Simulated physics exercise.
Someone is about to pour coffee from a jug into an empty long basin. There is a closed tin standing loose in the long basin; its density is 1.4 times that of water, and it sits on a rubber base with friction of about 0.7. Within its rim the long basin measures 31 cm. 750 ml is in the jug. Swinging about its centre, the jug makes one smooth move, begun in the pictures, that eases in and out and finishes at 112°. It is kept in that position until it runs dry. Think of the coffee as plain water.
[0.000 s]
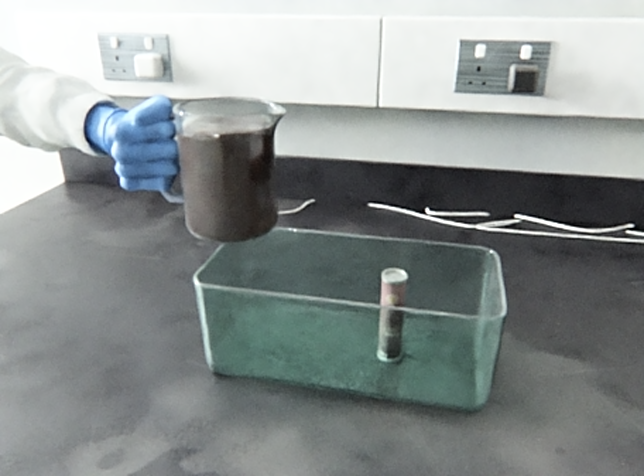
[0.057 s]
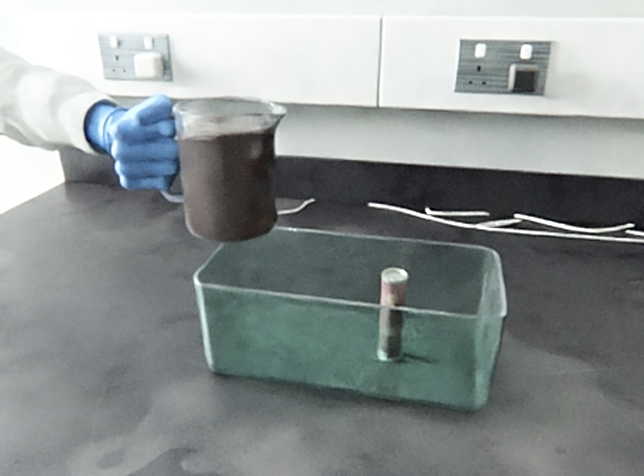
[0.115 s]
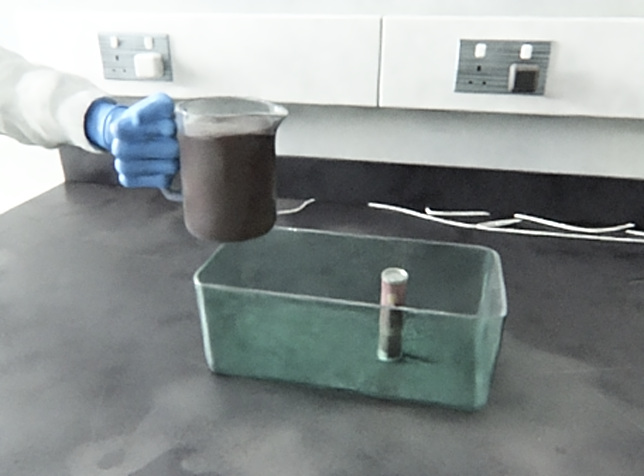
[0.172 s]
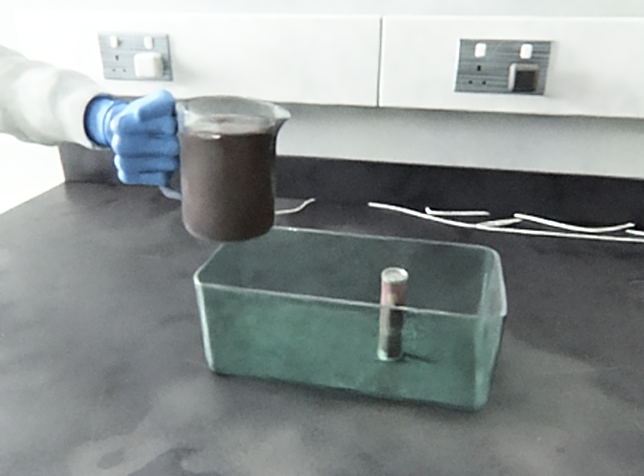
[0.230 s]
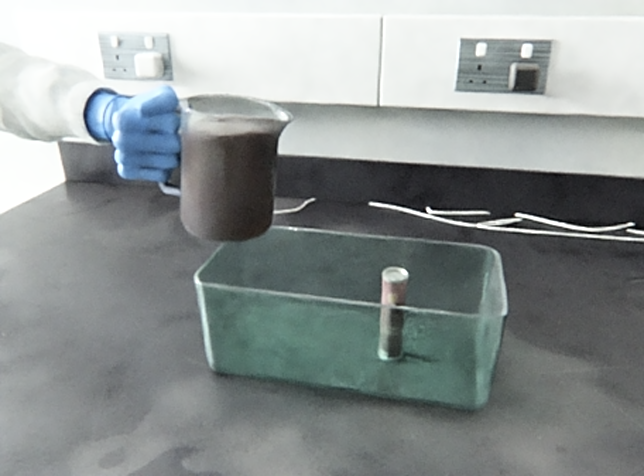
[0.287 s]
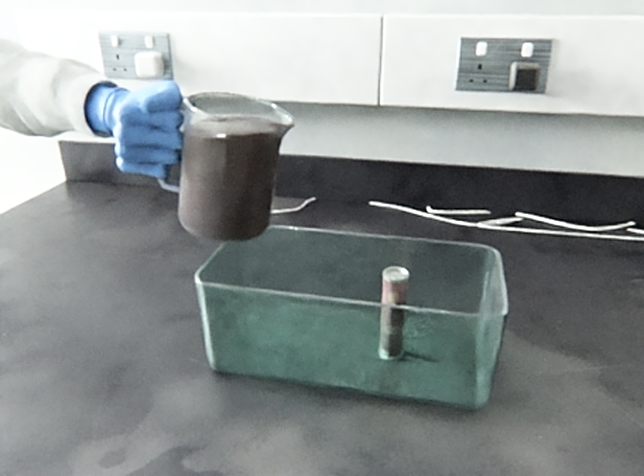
A blue-gloved hand held a glass jug of dark brown liquid above a clear, greenish basin with a small tin standing inside, then slowly tilted the jug slightly to the right.
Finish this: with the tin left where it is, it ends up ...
It ends up standing.
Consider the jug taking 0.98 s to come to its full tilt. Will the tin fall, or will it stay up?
The tin stays on its base.
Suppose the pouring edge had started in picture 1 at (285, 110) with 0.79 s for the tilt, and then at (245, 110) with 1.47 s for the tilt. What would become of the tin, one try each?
Run one: It does not tip. Run two: It does not tip.
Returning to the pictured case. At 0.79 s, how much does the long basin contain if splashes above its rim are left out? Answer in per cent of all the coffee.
I'd estimate some 5 percent of the liquid.
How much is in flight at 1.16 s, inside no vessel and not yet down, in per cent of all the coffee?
Around 12 percent of it is airborne.
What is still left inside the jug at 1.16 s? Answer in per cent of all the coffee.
Near 32 percent, more or less.
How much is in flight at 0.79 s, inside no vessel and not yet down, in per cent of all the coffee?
Roughly 10 percent.
By 0.79 s the tilt is 63° and 85 per cent is still to pour; the tin stands where it began.
By 1.16 s the tilt is 100° and 32 per cent is still to pour; the tin stands where it began.
By 1.55 s the tilt is 112° and 1 per cent is still to pour; the tin stands where it began.
By 1.97 s the tilt is 112° and 0 per cent is still to pour; the tin stands where it began.
At rest the tin stands where it began.
